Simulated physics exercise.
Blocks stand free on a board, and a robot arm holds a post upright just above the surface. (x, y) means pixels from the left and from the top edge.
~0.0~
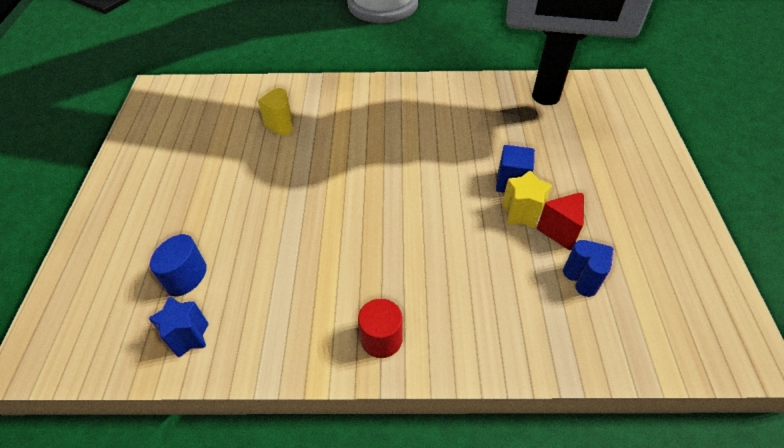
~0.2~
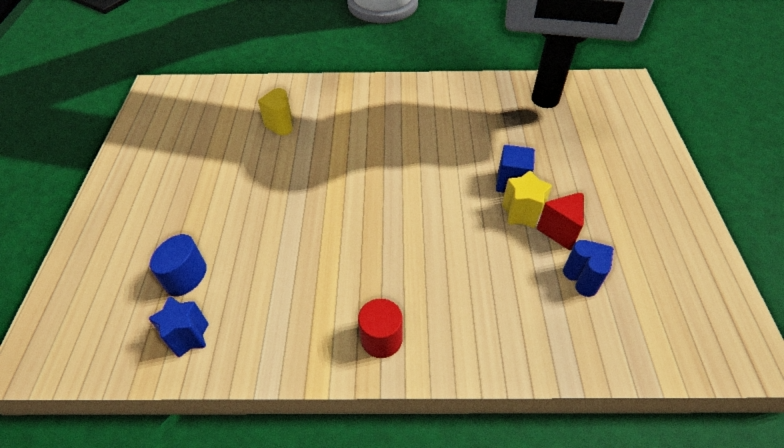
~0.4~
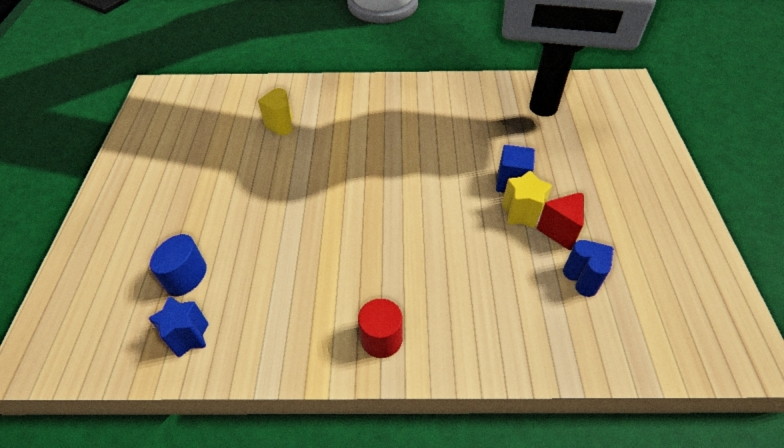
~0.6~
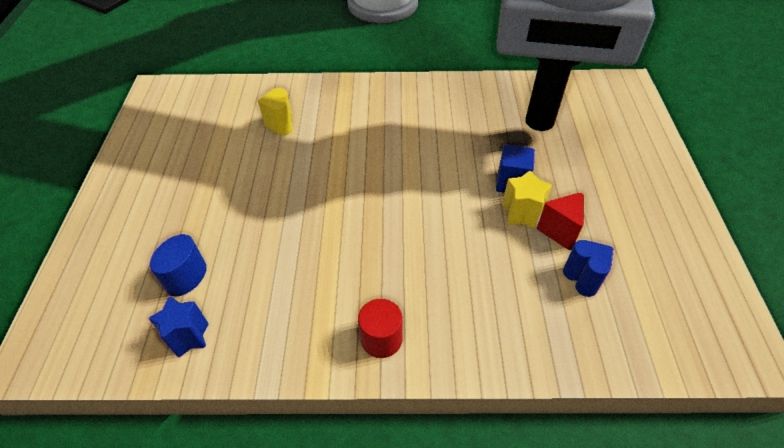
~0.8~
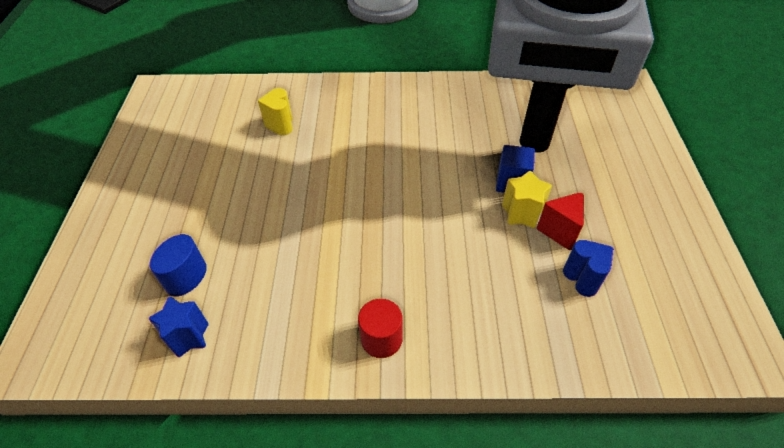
A robot arm moves its black post slightly down the board, close beside the blue cube.
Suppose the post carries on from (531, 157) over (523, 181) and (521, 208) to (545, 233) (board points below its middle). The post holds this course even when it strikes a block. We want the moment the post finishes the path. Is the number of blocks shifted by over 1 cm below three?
No - that is not the case.
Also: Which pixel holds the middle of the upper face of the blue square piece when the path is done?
For the centre of its top, I'd go with (494, 180).
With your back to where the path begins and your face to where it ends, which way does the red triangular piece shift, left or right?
It moves off to the left.
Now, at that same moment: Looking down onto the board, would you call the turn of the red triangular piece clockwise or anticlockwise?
Rotates counter-clockwise.
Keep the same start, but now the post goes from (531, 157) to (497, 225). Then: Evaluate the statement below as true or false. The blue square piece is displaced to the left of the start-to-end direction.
The statement is incorrect.
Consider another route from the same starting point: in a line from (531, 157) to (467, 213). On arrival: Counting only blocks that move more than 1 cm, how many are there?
The number will come to 2.
On the path given first. One third of the way, post (527, 167); blue square piece (506, 168), turned 35° clockwise; yellow star (523, 200), turned 40° anticlockwise.
Two thirds of the way, post (525, 195); blue square piece (494, 180), turned 75° clockwise; yellow star (519, 210), turned 50° anticlockwise.
At the end, post (550, 220); blue square piece (494, 180), turned 75° clockwise; yellow star (525, 223); red triangular piece (588, 216), turned 45° anticlockwise; blue heart-shaped block not moved.
